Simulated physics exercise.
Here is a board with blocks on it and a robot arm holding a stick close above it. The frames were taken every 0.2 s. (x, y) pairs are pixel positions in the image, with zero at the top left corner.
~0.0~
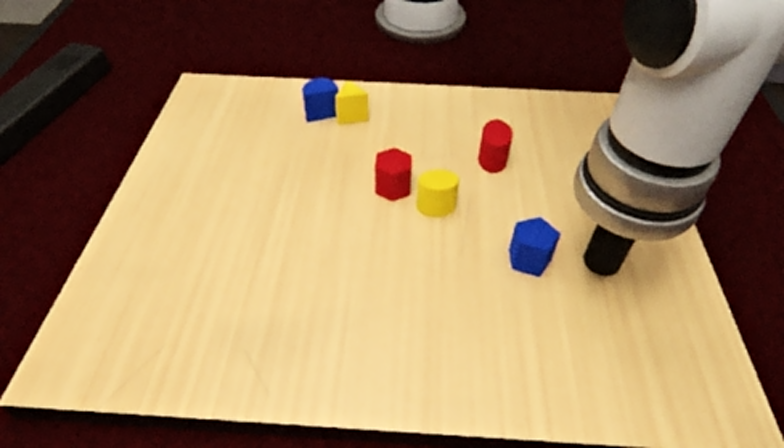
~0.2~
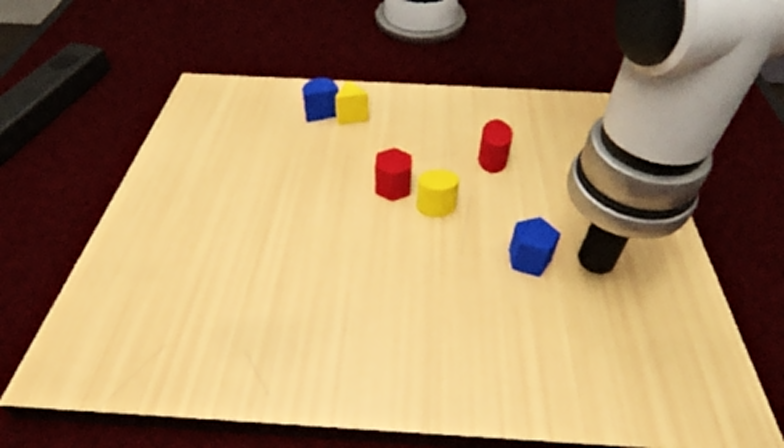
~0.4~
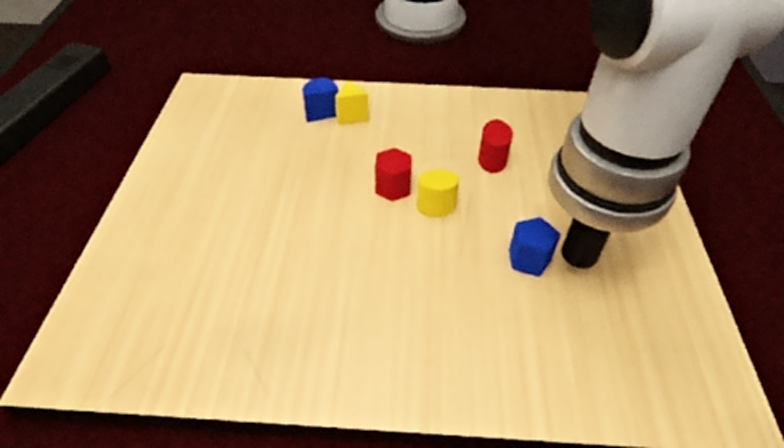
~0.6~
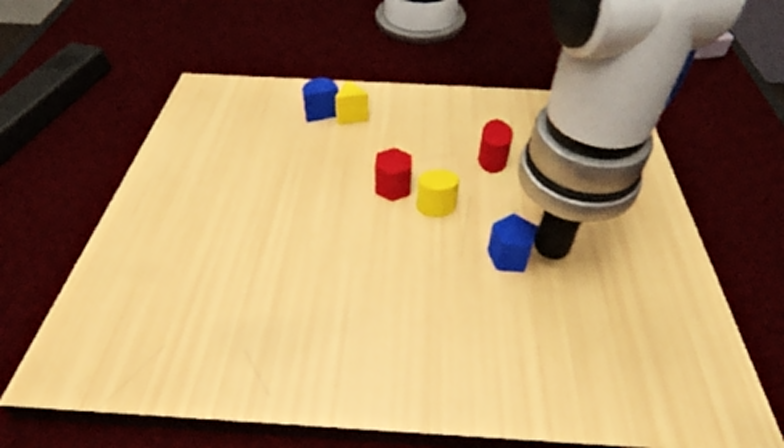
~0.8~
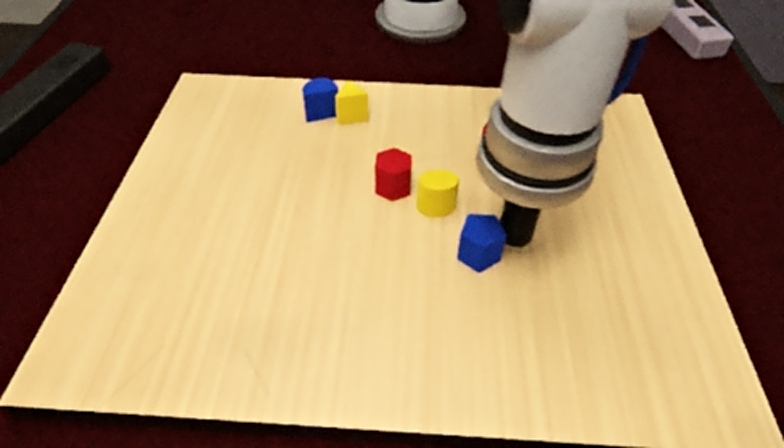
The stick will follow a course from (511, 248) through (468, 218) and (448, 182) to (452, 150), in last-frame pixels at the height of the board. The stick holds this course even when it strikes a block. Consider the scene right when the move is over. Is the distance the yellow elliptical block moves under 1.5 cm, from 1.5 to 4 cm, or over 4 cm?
Between 1.5 and 4 cm.
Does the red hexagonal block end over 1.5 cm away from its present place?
It seems not.
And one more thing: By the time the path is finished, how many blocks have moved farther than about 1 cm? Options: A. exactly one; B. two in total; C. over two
It's B.
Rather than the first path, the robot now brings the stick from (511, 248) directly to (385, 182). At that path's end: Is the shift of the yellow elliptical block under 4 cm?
No
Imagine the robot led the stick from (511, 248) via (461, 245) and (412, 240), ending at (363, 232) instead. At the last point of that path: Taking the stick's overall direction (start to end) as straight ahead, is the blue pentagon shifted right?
No
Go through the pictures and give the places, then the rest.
Stick tip at (602, 262); block tops, red hexagonal block at (394, 160); yellow elliptical block at (439, 179); blue pentagon at (537, 232); red elliptical block at (498, 132), in the first frame.
Stick at (596, 260); blocks unchanged, in the second frame.
Stick at (579, 255); blocks unchanged, in the third frame.
Stick at (552, 246); blue pentagon at (516, 230), in the fourth frame.
Stick at (515, 234); red hexagonal block at (394, 160); yellow elliptical block at (439, 179); blue pentagon at (483, 228); red elliptical block hidden, in the fifth frame.
On the path given first. One third of the way, stick at (470, 204); blue pentagon at (465, 223), turned 40° anticlockwise.
Two thirds of the way, stick at (450, 168); red hexagonal block at (390, 160); yellow elliptical block at (424, 165), turned 90° anticlockwise; blue pentagon at (465, 223), turned 40° anticlockwise.
At the end, stick at (454, 136); red hexagonal block at (390, 160); yellow elliptical block at (424, 165), turned 90° anticlockwise; blue pentagon at (465, 223), turned 40° anticlockwise; red elliptical block in place.
